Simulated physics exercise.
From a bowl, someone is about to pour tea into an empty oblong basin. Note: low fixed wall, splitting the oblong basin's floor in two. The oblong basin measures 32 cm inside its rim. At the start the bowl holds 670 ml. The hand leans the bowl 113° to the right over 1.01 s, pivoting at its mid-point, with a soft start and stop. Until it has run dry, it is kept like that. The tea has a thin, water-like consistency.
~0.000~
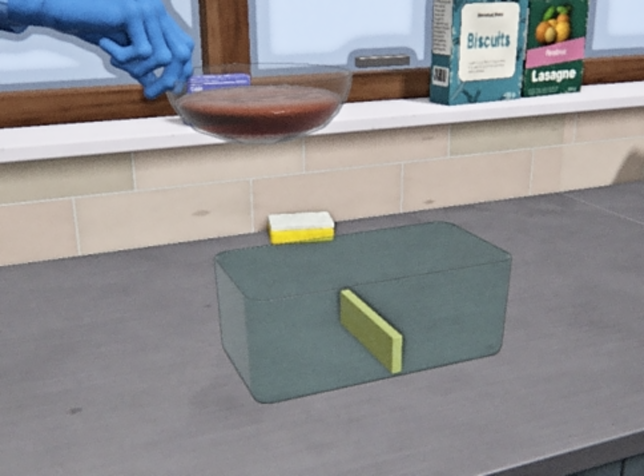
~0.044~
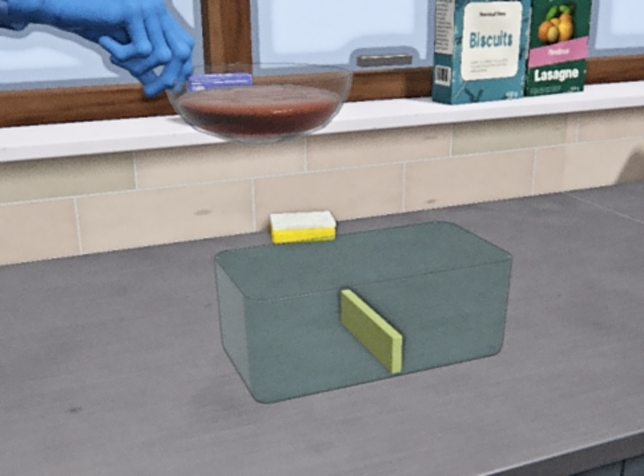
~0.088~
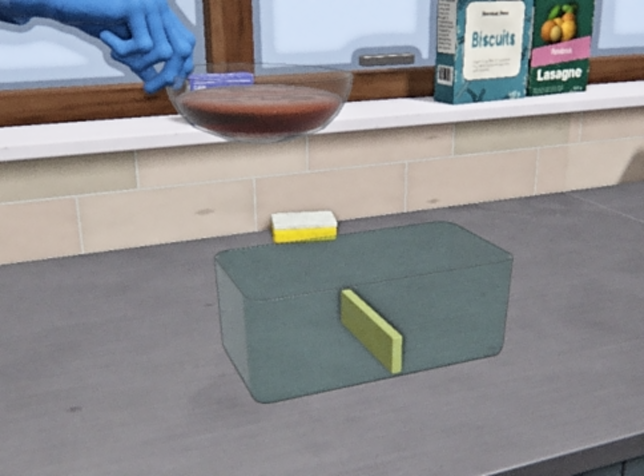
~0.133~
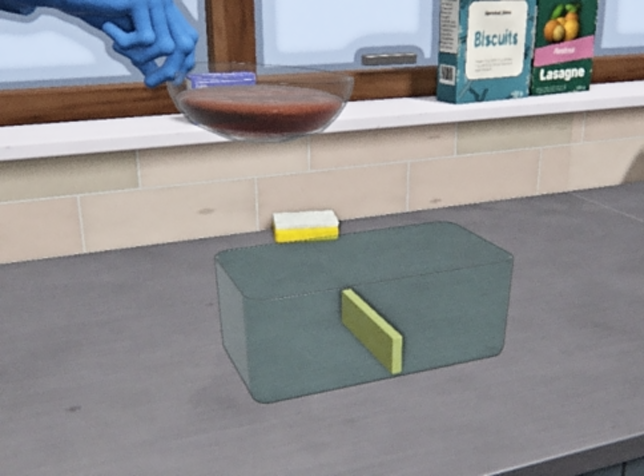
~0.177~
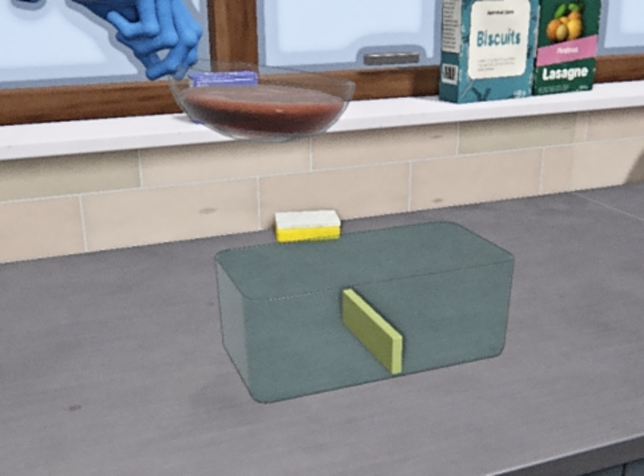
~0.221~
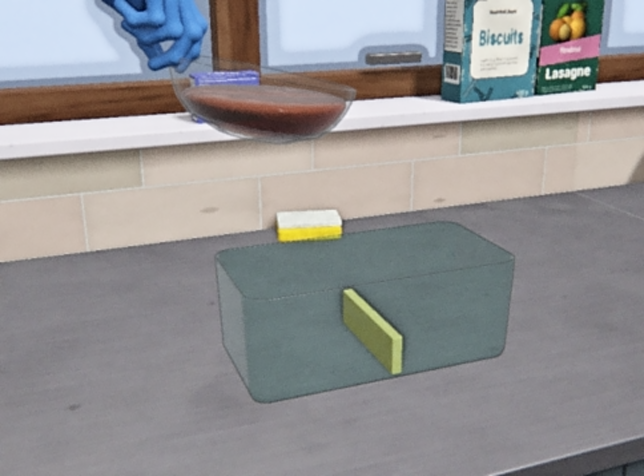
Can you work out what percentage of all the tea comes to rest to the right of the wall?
I would put it at 66 per cent.
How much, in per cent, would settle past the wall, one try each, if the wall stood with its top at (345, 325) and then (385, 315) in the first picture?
First try about 80 %, second try about 45 %.
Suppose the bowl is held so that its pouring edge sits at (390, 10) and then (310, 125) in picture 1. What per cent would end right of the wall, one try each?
80 per cent first, 15 per cent second.
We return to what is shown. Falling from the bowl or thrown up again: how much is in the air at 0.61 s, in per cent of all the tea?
56 %.
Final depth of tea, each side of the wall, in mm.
I'd expect close to 10 mm on the left and close to 22 mm on the right.
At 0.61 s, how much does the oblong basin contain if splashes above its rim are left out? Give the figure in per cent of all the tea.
22 %, more or less.
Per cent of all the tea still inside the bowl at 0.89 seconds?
0 %.
Then, 0.61 s in, the tilt is 74° and 22 per cent is still to pour, 0 is left of the wall and 21 right of it.
Then, 0.89 s in, the tilt is 109° and 0 per cent is still to pour, 30 is left of the wall and 67 right of it.
Then, 1.19 s in, the tilt is 113° and 0 per cent is still to pour, 33 is left of the wall and 66 right of it.
Then, 1.51 s in, the tilt is 113° and 0 per cent is still to pour, 33 is left of the wall and 66 right of it.
Finally, 33 per cent lies left of the wall, 66 right of it and 1 outside.
